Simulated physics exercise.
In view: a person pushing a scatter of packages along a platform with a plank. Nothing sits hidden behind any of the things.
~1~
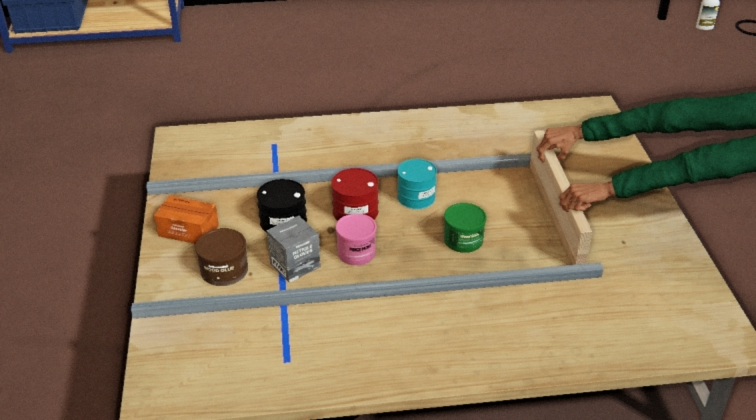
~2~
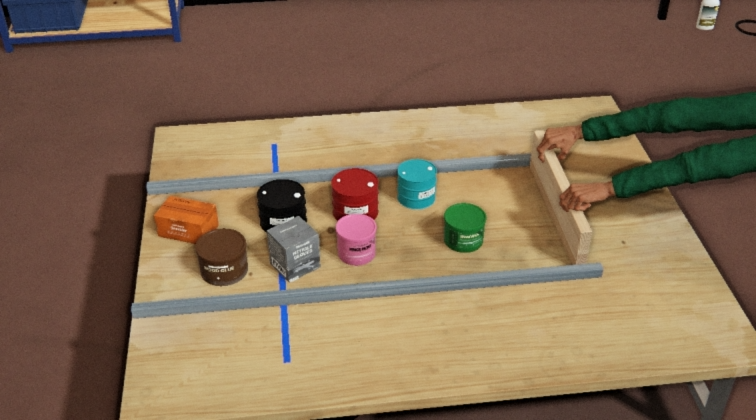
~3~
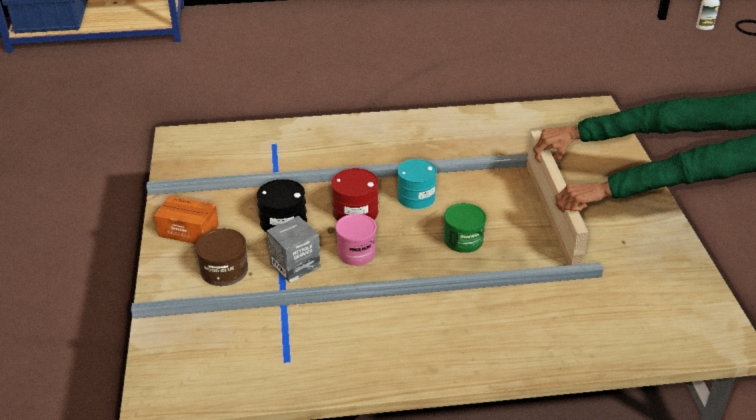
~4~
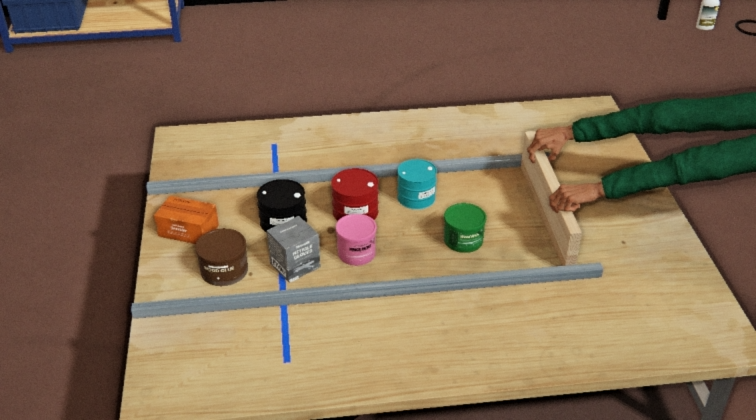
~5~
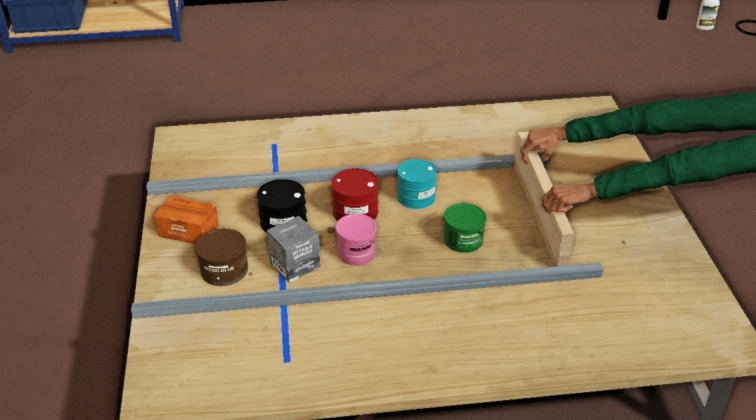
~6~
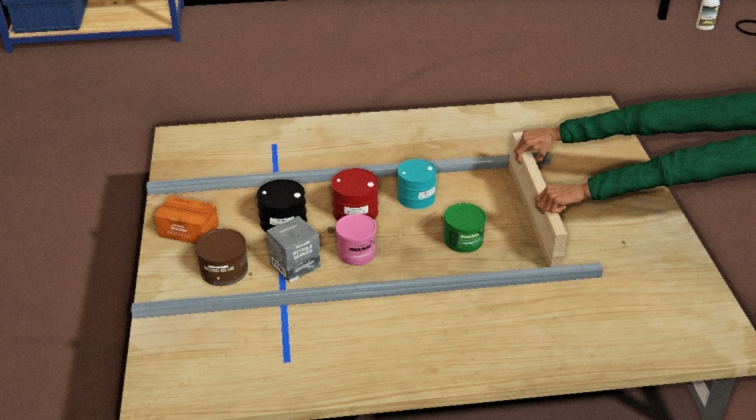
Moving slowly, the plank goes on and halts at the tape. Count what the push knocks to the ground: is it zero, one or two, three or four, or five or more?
The push is going to send nothing over the edge.
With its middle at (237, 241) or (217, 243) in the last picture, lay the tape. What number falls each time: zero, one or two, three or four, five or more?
One or two; one or two.
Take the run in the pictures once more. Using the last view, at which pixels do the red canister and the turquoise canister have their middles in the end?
They come to rest around (255, 215) and (257, 190).
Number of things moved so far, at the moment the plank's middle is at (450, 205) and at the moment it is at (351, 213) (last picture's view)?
Respectively 1 and 7.
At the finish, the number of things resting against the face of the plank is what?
The count in contact is 3.
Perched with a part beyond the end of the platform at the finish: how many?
It's 1.
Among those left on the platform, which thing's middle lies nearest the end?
Foremost, the orange box.
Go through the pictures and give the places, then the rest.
The first frame shows orange box (187, 220); brown pail (223, 257); black canister (282, 207); plank (558, 197); tape (280, 238).
The second frame shows brown pail (223, 257); turquoise canister (417, 184).
The third frame shows black canister (282, 207); pink pail (356, 240).
The fourth frame shows orange box (187, 220); plank (549, 197).
The fifth frame shows brown pail (223, 257); red canister (355, 197).
The sixth frame shows orange box (187, 220); brown pail (223, 257); black canister (282, 207); plank (535, 198); tape (280, 238).
A little later, none off yet; orange box at rest near (187, 220); brown pail at rest near (223, 257); black canister at rest near (282, 207).
When it is over, the number that fall off is zero.
